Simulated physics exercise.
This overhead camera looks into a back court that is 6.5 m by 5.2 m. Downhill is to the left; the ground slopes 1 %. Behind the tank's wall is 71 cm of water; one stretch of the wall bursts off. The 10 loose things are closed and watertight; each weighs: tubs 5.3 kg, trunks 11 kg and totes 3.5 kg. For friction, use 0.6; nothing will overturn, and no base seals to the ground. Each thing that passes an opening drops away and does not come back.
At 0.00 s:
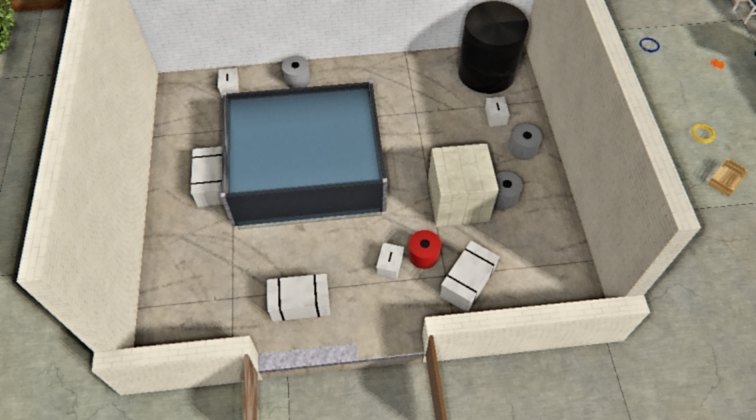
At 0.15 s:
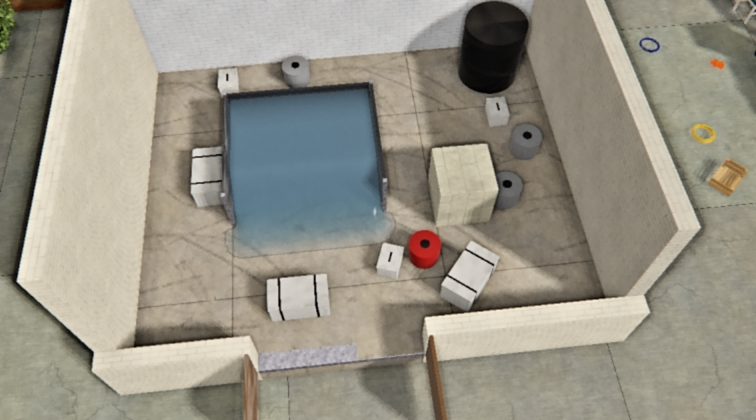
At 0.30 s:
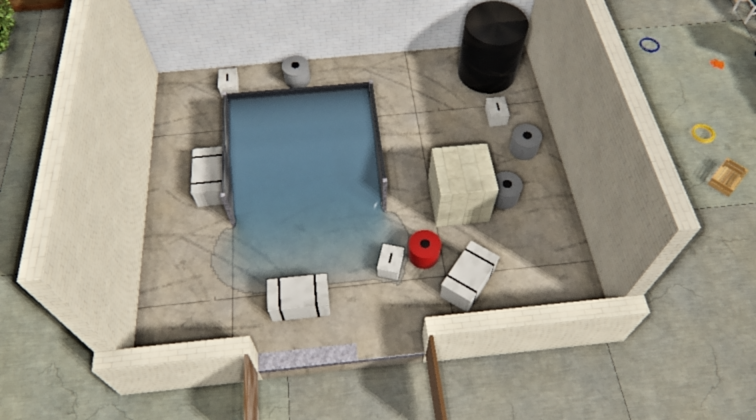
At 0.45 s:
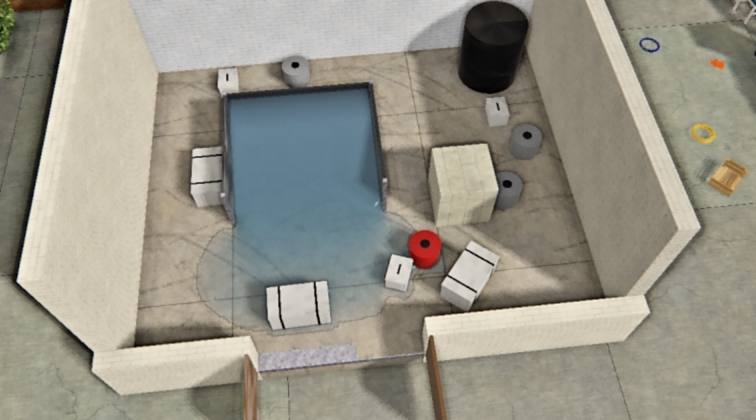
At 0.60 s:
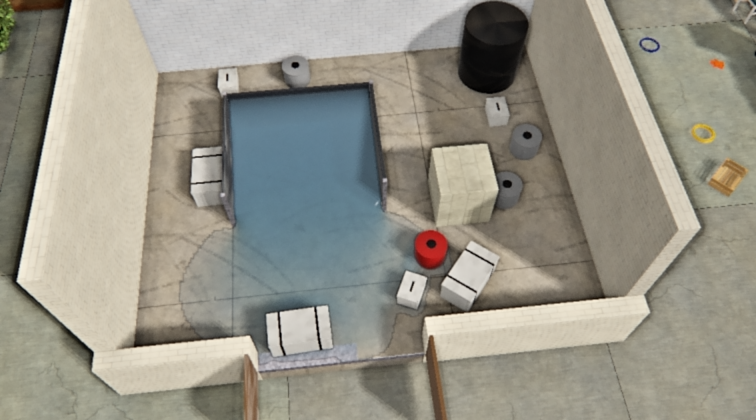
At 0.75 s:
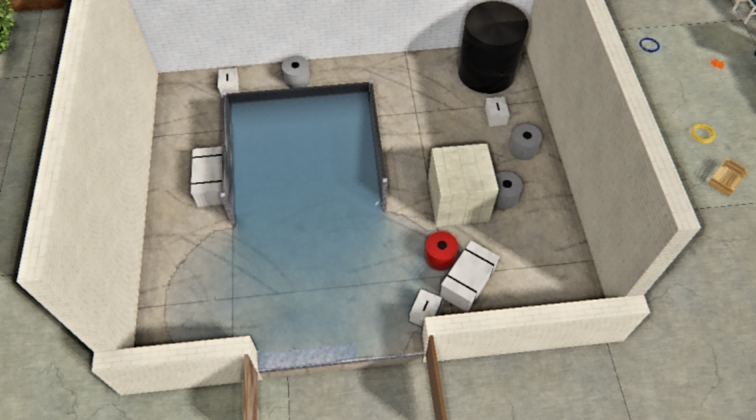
Water pours from the tank's open front across the court, pushing white boxes and nudging a red tub.
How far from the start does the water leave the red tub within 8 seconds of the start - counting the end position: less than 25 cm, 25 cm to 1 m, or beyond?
Observation: Red tub moves only moderately.
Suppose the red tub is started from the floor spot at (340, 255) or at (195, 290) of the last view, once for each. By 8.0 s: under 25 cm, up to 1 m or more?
In that order: It goes a long way; it goes a long way.
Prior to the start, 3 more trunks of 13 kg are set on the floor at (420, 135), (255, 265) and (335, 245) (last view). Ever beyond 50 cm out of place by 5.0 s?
One by one: Below the mark, beyond the mark, beyond the mark.
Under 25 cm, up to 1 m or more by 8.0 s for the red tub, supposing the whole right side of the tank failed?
Then the red tub ends far away.
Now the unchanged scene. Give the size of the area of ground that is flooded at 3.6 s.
I'd put it close to 21 m2.
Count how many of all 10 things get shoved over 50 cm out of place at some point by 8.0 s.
By my count, 8.
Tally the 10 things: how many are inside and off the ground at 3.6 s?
2.
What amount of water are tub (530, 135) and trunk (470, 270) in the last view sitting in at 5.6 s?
Depth approx. 2 cm / 4 cm.
After 1.6 s the red tub is near (472, 243), 0.7 m from its start, aground; 1 of 10 are out; 1 afloat.
After 3.6 s the red tub is near (476, 243), 0.7 m from its start, aground; 1 of 10 are out; 2 afloat.
After 5.6 s the red tub is near (476, 243), 0.7 m from its start, aground; 1 of 10 are out; 4 afloat.
After 8.0 s the red tub is near (469, 244), 0.6 m from its start, aground; 1 of 10 are out; 3 afloat.
